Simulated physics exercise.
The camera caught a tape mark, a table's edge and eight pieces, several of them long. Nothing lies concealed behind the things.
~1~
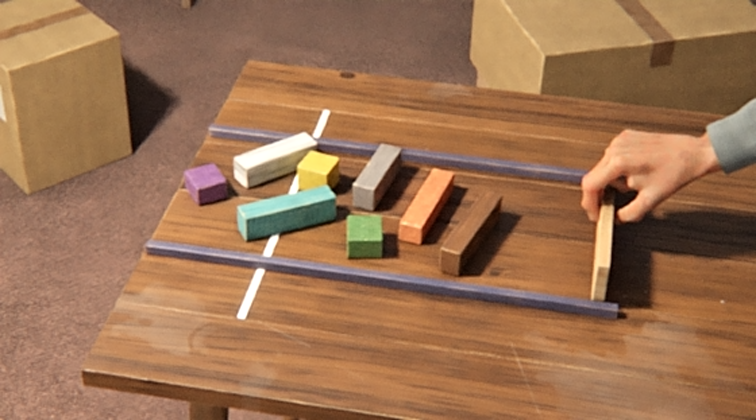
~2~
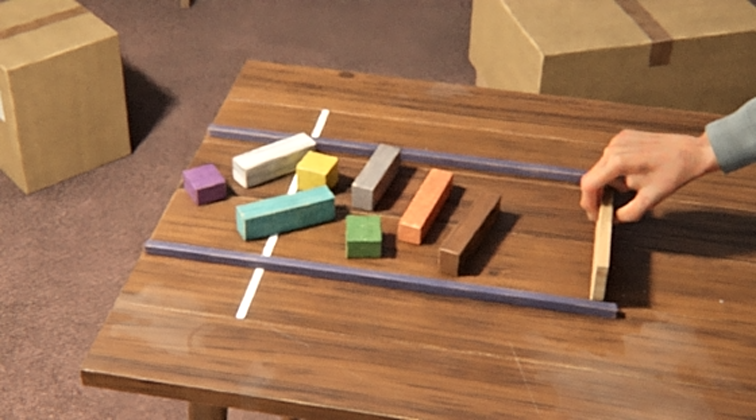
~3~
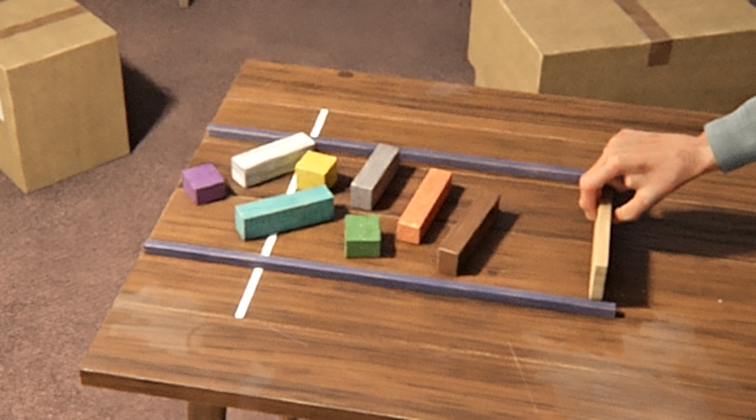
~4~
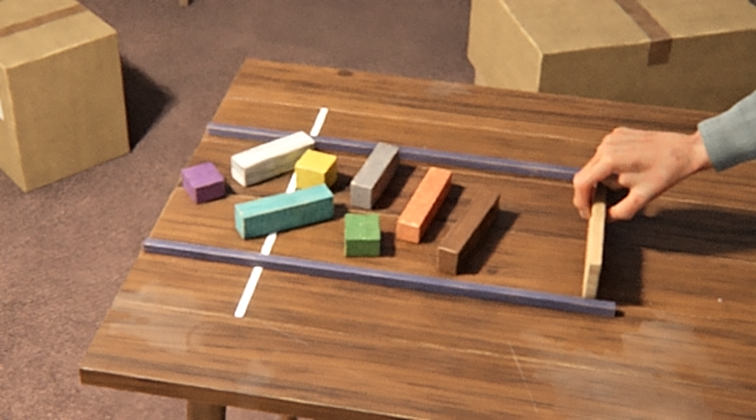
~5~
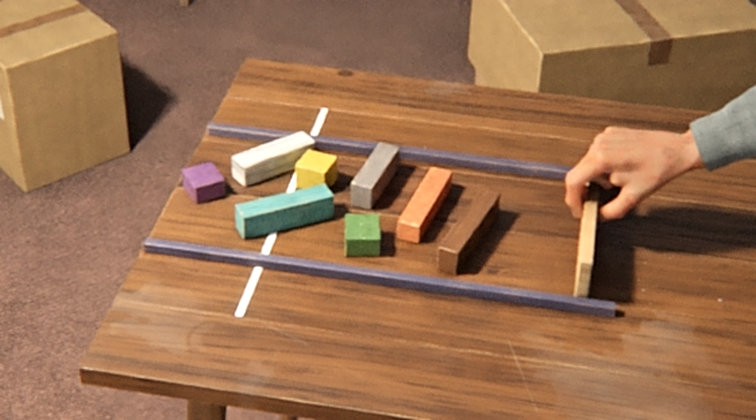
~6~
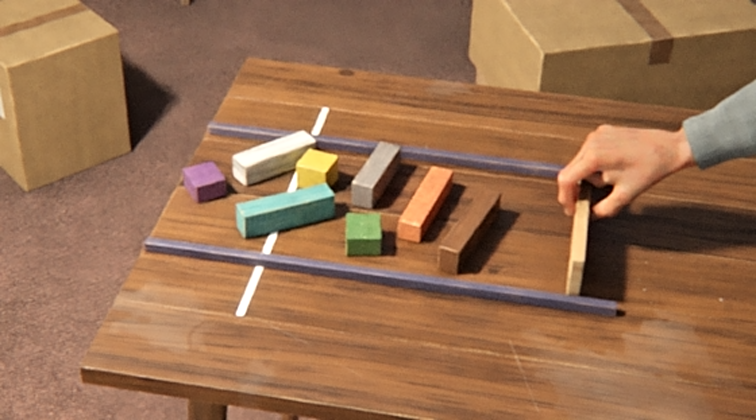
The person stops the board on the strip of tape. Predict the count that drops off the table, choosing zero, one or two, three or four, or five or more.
The count that drops off is zero.
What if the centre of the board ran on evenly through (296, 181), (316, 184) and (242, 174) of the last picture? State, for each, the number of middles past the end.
First 0, next 0, last 4.
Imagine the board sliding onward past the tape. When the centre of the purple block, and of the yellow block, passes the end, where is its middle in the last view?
The middle is at (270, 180) when it's the purple block, and at (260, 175) when it's the yellow block.
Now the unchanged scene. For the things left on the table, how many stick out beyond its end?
2 is the number.
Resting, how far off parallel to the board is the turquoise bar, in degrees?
It sits some 10° out of line.
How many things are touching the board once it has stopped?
In total, 1.
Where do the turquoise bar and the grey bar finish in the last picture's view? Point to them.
The first sits around (210, 203), while the other sits around (252, 157).
Soon after, none off yet; purple block at rest near (205, 182); white stick at rest near (275, 158); turquoise bar at rest near (286, 211).
After that, none off yet; purple block at rest near (205, 182); white stick displaced a little near (245, 150); turquoise bar displaced a little near (237, 209).
In the end, the number that fall off is zero.
